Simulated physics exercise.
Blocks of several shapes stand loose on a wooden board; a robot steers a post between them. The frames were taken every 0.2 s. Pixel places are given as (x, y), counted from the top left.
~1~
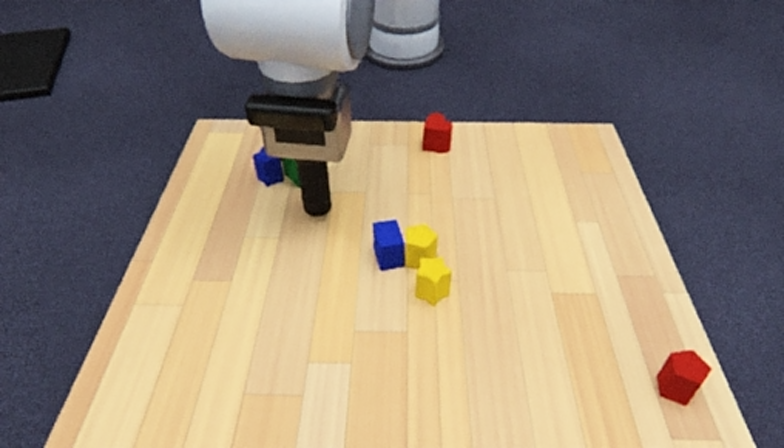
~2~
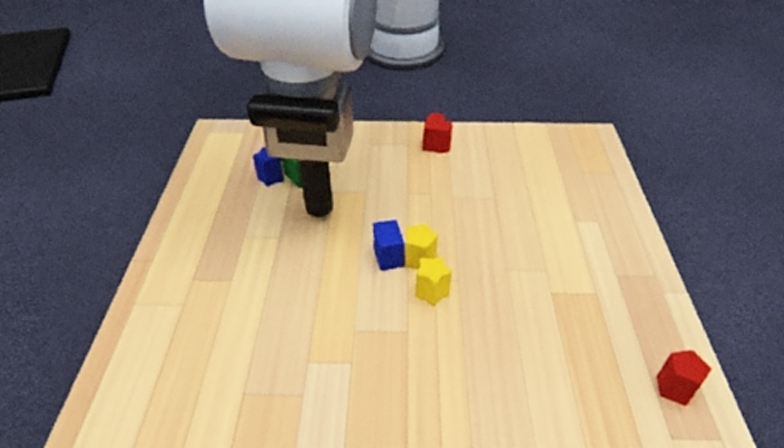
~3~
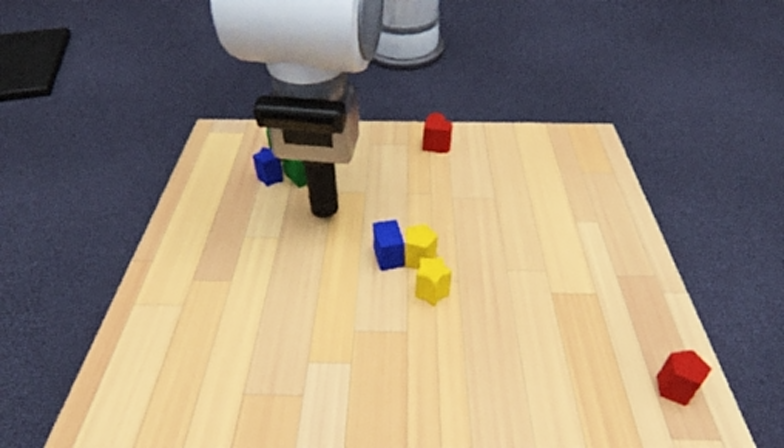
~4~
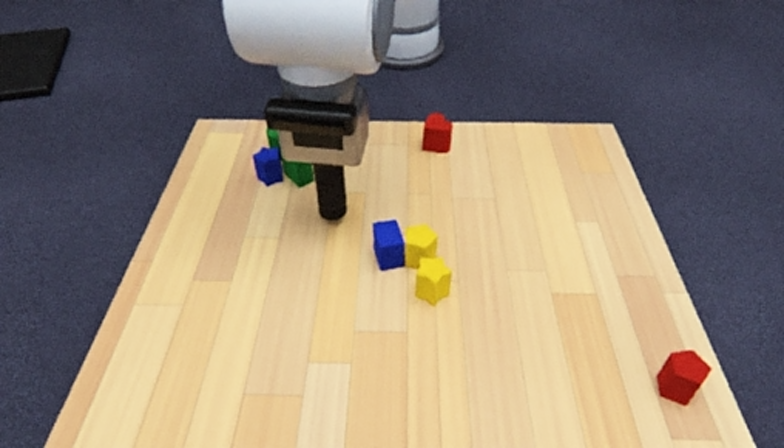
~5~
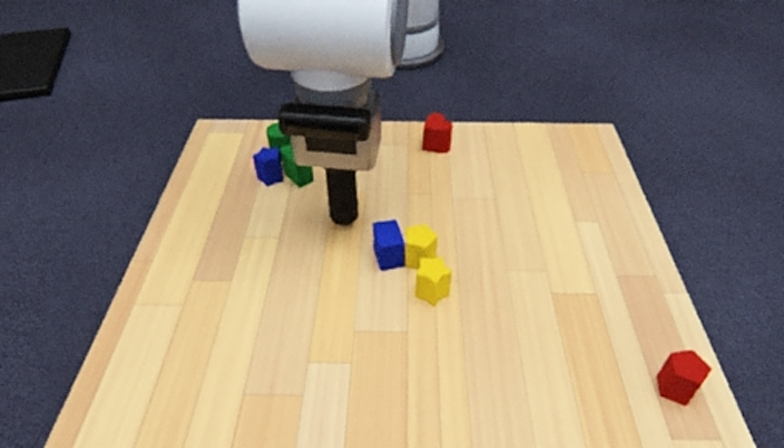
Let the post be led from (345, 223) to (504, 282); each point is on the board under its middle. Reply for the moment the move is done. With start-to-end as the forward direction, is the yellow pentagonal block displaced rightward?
Yes
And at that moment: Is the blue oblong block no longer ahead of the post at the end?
Yes, I think so.
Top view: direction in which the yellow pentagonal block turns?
In a top view, it turns clockwise.
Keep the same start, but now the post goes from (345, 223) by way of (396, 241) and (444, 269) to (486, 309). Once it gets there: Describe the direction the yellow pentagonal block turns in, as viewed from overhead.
Looking down: Anticlockwise.
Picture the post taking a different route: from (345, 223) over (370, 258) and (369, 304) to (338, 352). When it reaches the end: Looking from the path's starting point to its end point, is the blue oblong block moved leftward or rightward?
It gets pushed left.
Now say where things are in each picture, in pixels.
In the first frame, post's lower end (318, 208); blue oblong block (388, 232); yellow pentagonal block (420, 235); yellow star (433, 268).
In the second frame, post (320, 208); blocks still.
In the third frame, post (325, 209); blocks still.
In the fourth frame, post (333, 212); blocks still.
In the fifth frame, post (344, 216); blue oblong block (388, 232); yellow pentagonal block (420, 235); yellow star (433, 268).
On the path given first. One third of the way, post (395, 234); blue oblong block (394, 241), turned 15° clockwise.
Two thirds of the way, post (449, 254); blue oblong block (396, 245), turned 35° clockwise; yellow pentagonal block (464, 260), turned 40° clockwise; yellow star (437, 273), turned 45° clockwise.
At the end, post (505, 275); blue oblong block (396, 245), turned 35° clockwise; yellow pentagonal block (479, 272), turned 110° clockwise; yellow star (437, 273), turned 45° clockwise.
